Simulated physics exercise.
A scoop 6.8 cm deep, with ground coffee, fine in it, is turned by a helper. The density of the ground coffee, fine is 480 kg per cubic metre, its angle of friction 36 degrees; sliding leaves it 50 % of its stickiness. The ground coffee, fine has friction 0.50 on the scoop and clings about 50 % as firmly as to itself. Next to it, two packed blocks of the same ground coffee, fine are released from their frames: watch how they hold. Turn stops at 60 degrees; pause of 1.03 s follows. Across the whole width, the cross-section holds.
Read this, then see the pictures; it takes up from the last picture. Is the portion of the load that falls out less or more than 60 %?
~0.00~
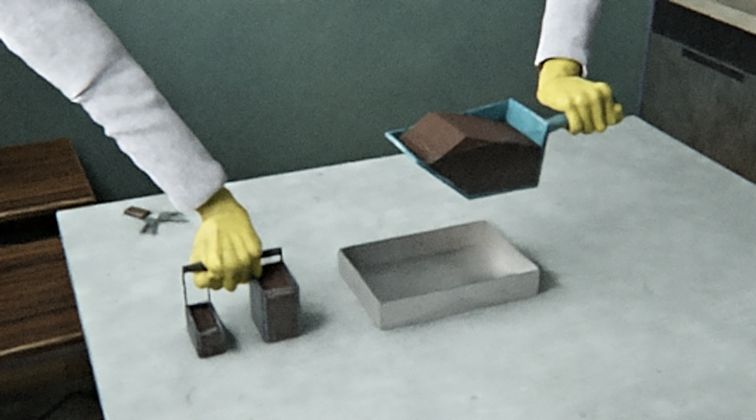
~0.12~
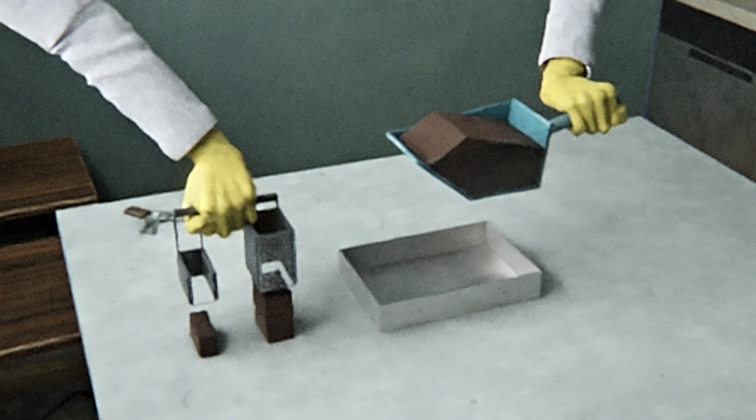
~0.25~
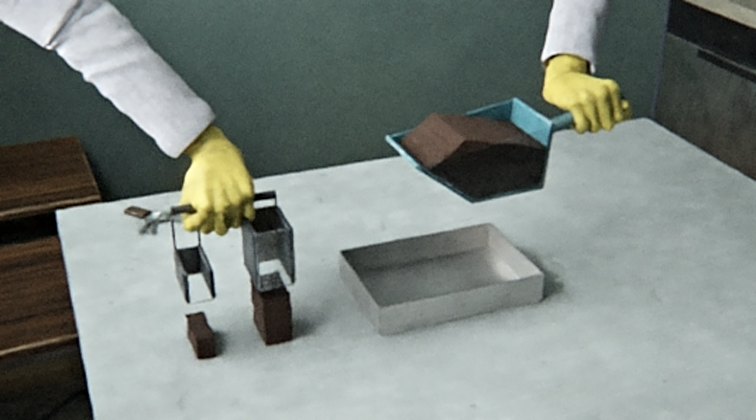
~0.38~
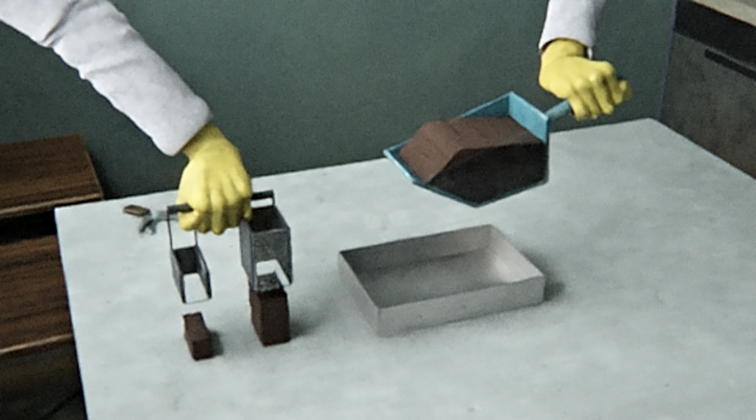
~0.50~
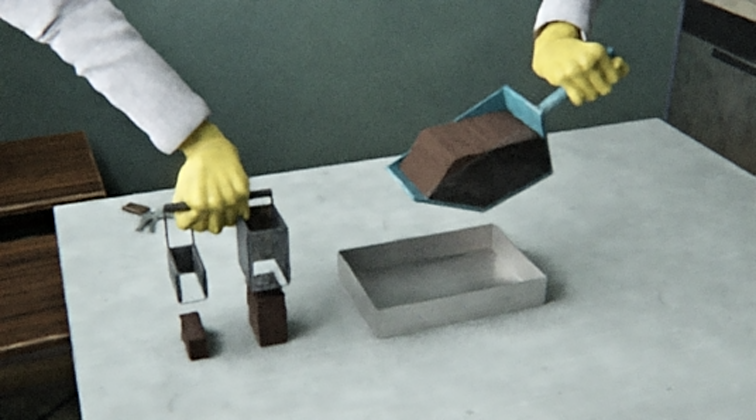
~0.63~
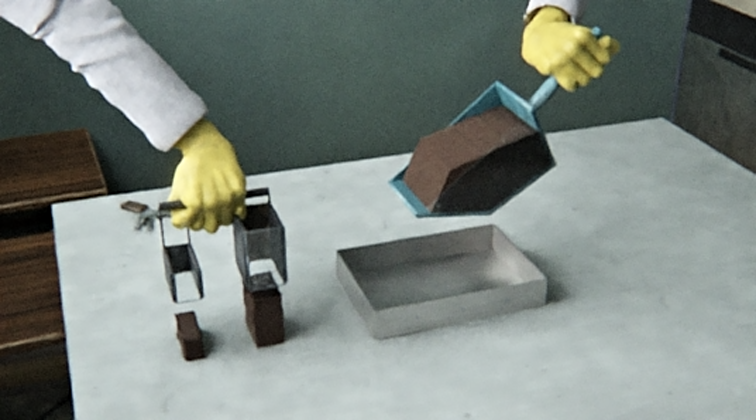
Smaller than 60 %.
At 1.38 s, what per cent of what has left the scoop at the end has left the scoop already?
Roughly 0 per cent.
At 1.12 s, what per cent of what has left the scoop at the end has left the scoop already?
Looks like roughly 0 %, give or take.
After 0.85 s, the scoop is at 51 degrees and 0 % has left it.
After 1.12 s, the scoop is at 60 degrees and 0 % has left it.
After 1.38 s, the scoop is at 60 degrees and 1 % has left it.
After 1.65 s, the scoop is at 60 degrees and 27 % has left it.
After 2.06 s, the scoop is at 60 degrees and 45 % has left it.
